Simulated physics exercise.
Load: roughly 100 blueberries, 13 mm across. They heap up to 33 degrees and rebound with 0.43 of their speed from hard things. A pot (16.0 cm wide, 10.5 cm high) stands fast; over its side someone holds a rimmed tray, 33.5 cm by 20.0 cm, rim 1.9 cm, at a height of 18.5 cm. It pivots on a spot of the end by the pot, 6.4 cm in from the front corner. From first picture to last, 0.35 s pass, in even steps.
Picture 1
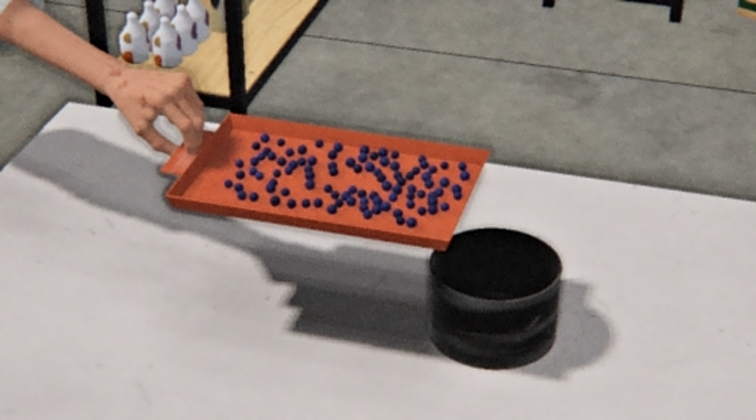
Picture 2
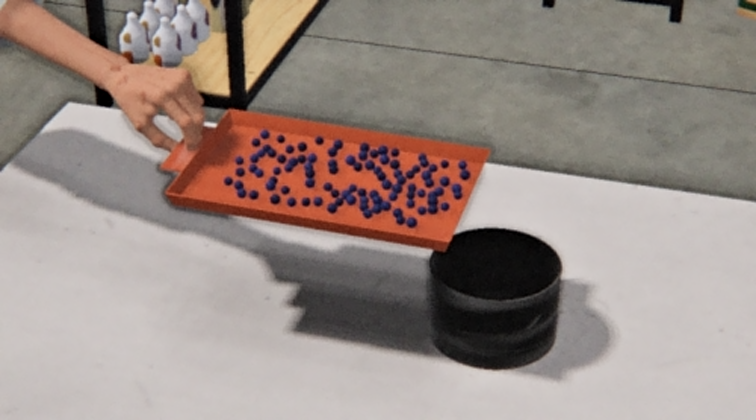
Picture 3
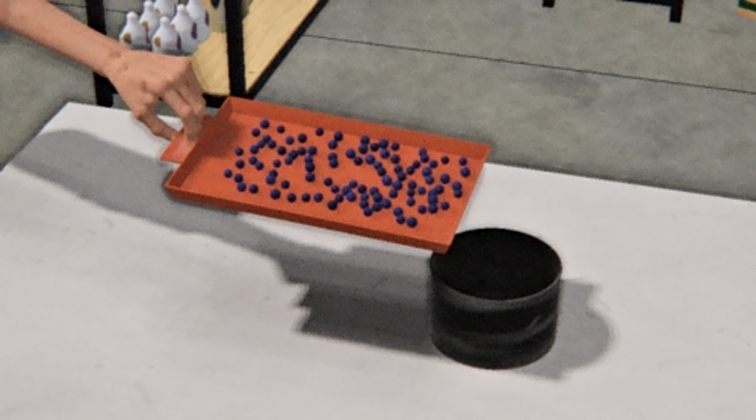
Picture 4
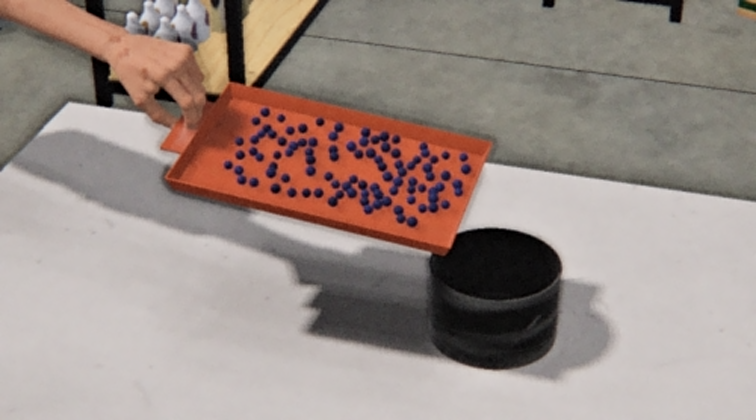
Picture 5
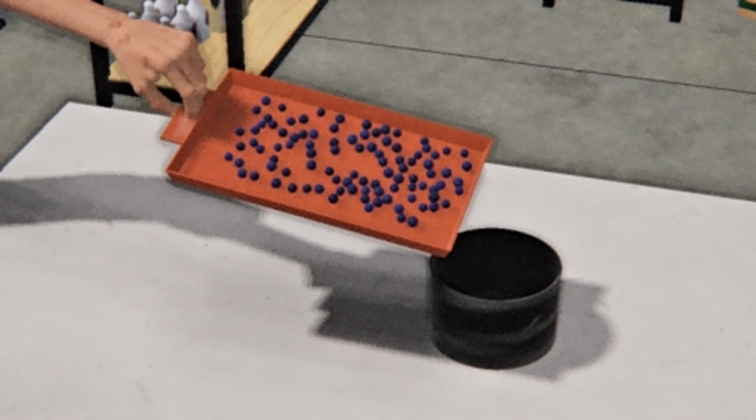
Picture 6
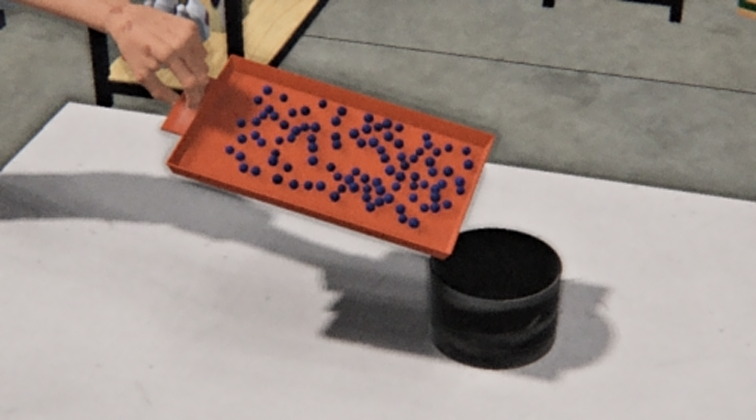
A pale tabletop is seen from above at an angle, with a grey floor and a shelf holding white bottles behind it. At the left a hand grips an orange-red rimmed tray scattered with dark blue berries, its right end beside a round black pot. The hand slowly raises the tray's left end, tilting it gently rightward, while the berries barely shift and the camera stays still.
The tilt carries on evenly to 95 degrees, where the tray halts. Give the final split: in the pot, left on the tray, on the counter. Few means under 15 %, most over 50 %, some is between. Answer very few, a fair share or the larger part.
Pot: Very few, tray: Very few, counter: The larger part.
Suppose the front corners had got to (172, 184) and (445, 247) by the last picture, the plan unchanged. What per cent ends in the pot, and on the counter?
Pot 0, counter 100.
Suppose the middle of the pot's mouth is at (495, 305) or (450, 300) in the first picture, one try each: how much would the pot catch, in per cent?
About 65 and 95 per cent.
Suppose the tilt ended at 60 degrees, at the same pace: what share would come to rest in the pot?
In that case some 0 per cent.
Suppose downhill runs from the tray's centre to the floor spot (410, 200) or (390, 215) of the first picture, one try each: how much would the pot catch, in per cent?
Some 70 and 25 per cent.
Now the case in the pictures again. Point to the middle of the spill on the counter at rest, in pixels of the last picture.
Around (445, 388).
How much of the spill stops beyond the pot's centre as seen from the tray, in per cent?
About 30 per cent.
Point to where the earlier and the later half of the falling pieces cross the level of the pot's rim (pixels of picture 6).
At about (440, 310), then at (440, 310).
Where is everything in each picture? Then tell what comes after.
In the first picture, tray tilt 0 degrees, front corners at (173, 193) and (445, 237); middle of the pieces at (353, 190); pot at (496, 263).
In the second picture, tray tilt 1 degrees, front corners at (173, 191) and (445, 237); middle of the pieces at (353, 188).
In the third picture, tray tilt 4 degrees, front corners at (173, 184) and (446, 240), lowest corner right front; middle of the pieces at (353, 184).
In the fourth picture, tray tilt 8 degrees, front corners at (173, 176) and (446, 242), lowest corner right front; middle of the pieces at (354, 179).
In the fifth picture, tray tilt 12 degrees, front corners at (173, 168) and (446, 245), lowest corner right front; middle of the pieces at (354, 175).
In the sixth picture, tray tilt 16 degrees, front corners at (174, 161) and (446, 248), lowest corner right front; middle of the pieces at (356, 172); pot at (496, 263).
Then, 0.67 s after the last picture, tilt 53 degrees; the tray holds 100 %, the pot 0 %.
Then, 1.12 s after the last picture, tilt 78 degrees; the tray holds 95 %, the pot 0 %.
Then, 1.64 s after the last picture, tilt 95 degrees; the tray holds 0 %, the pot 0 %.
In the end, pot 0 %, tray 0 %, counter 100 %.
